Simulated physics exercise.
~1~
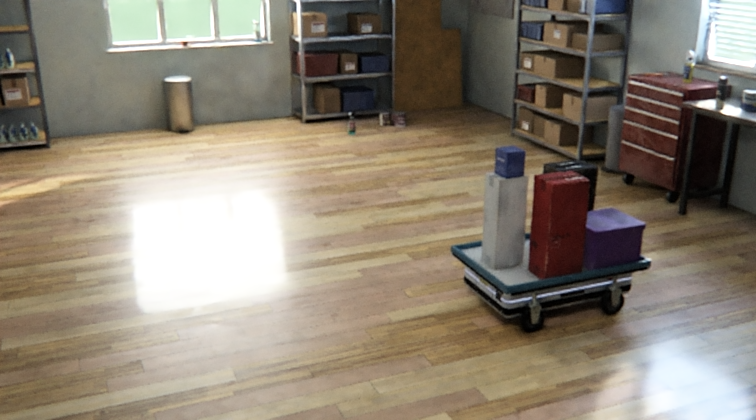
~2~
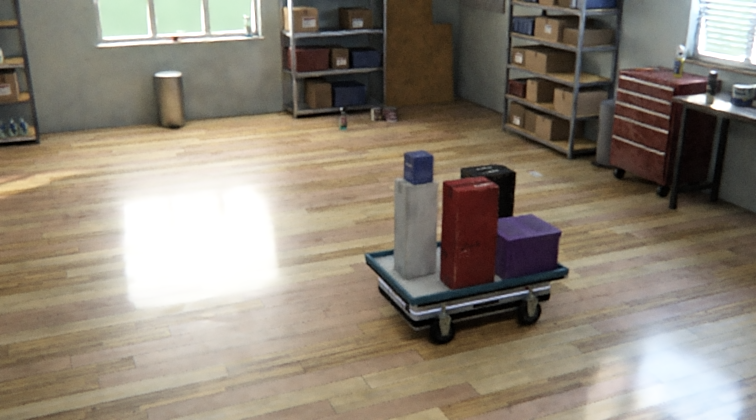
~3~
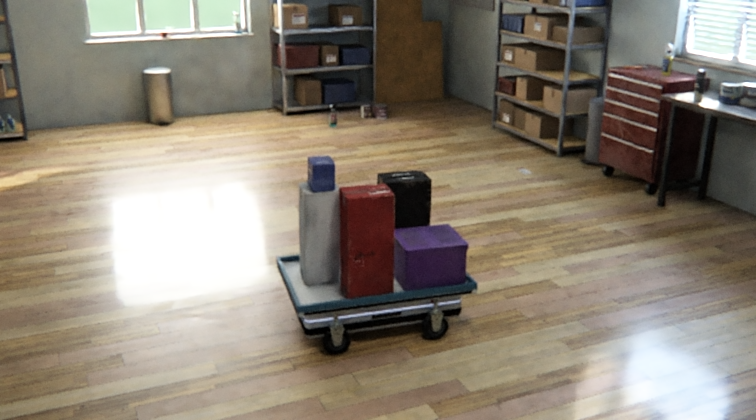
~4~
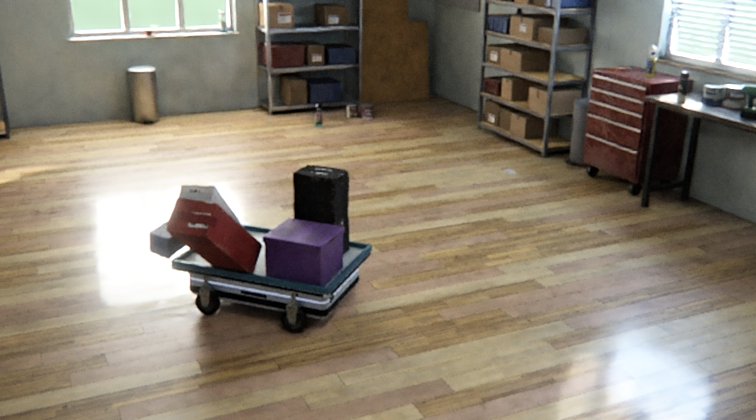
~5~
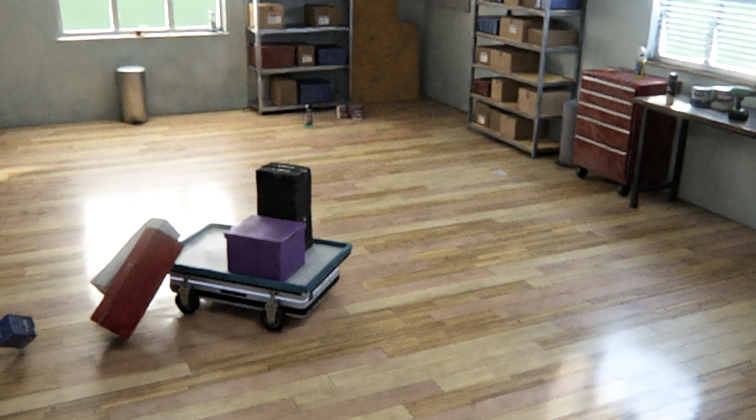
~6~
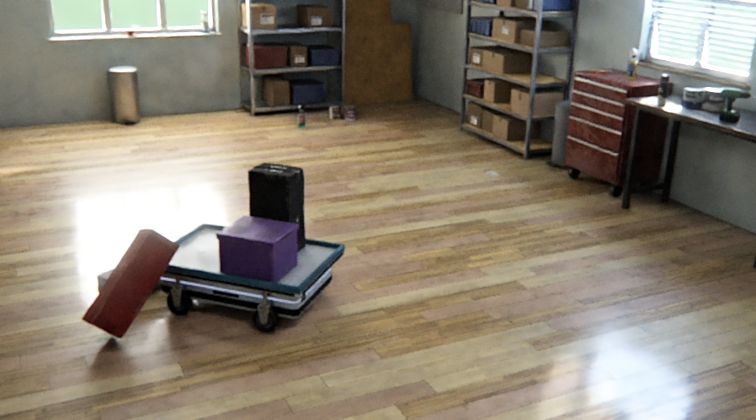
At first, a flat cart carrying a red box, a white box with a small blue box above it, a black box and a purple tote rolls left across a sunlit wooden floor in a storage room. It keeps moving left with the load upright, then turns. The red and white boxes tip over to the left, and the blue one comes down with them. All three go over the deck's left edge as the cart stops. In the end, the red box lies tilted beside the cart with the white one behind it, while the purple tote and black box remain standing aboard.
